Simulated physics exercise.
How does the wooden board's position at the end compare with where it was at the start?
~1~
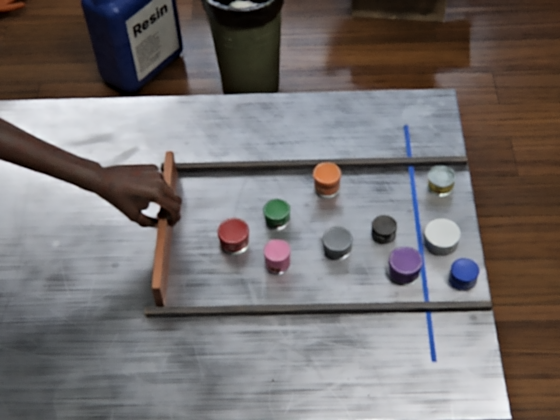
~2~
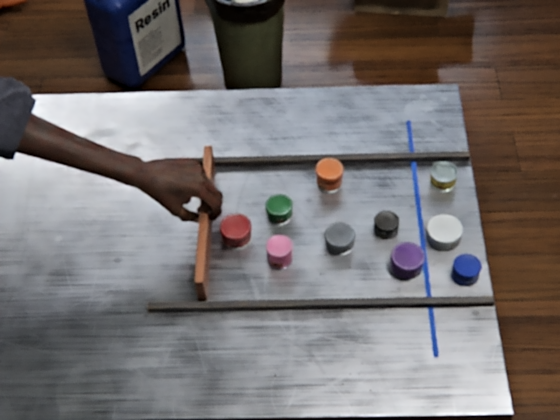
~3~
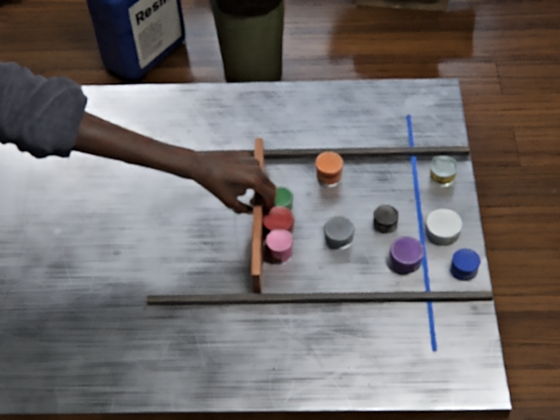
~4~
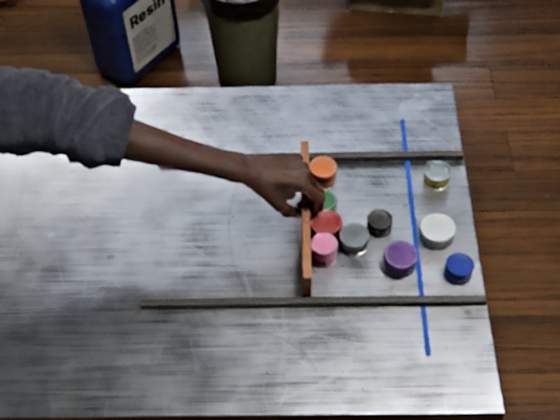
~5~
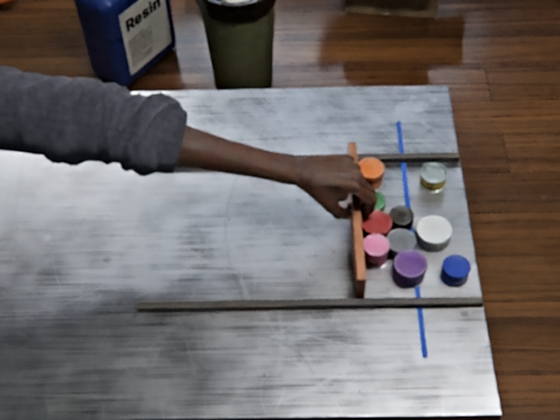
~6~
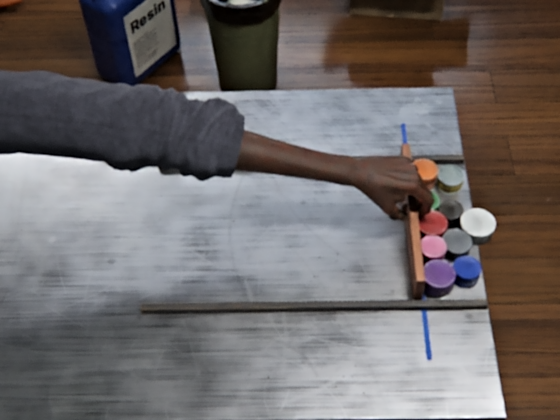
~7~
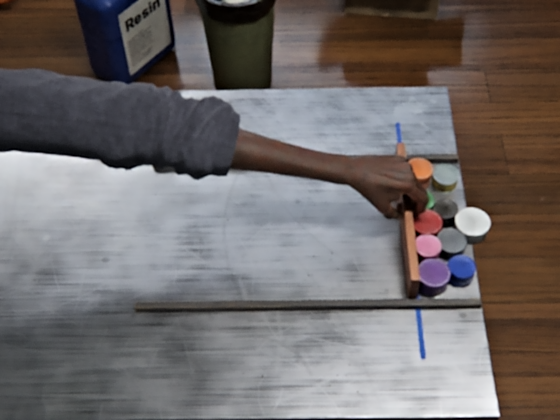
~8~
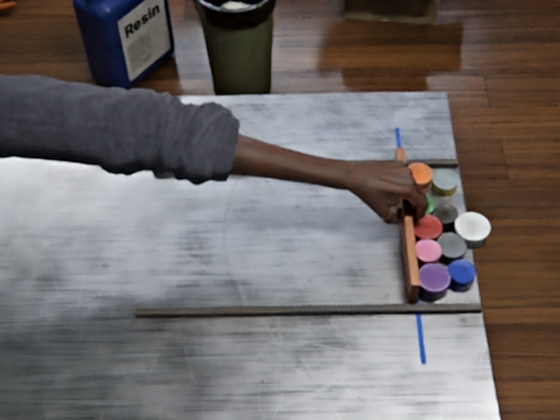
At the start the board stands near the left part of the railed area, to the left of all the pots. By the end it is much farther right, near the blue tape line and close to the table's right edge.
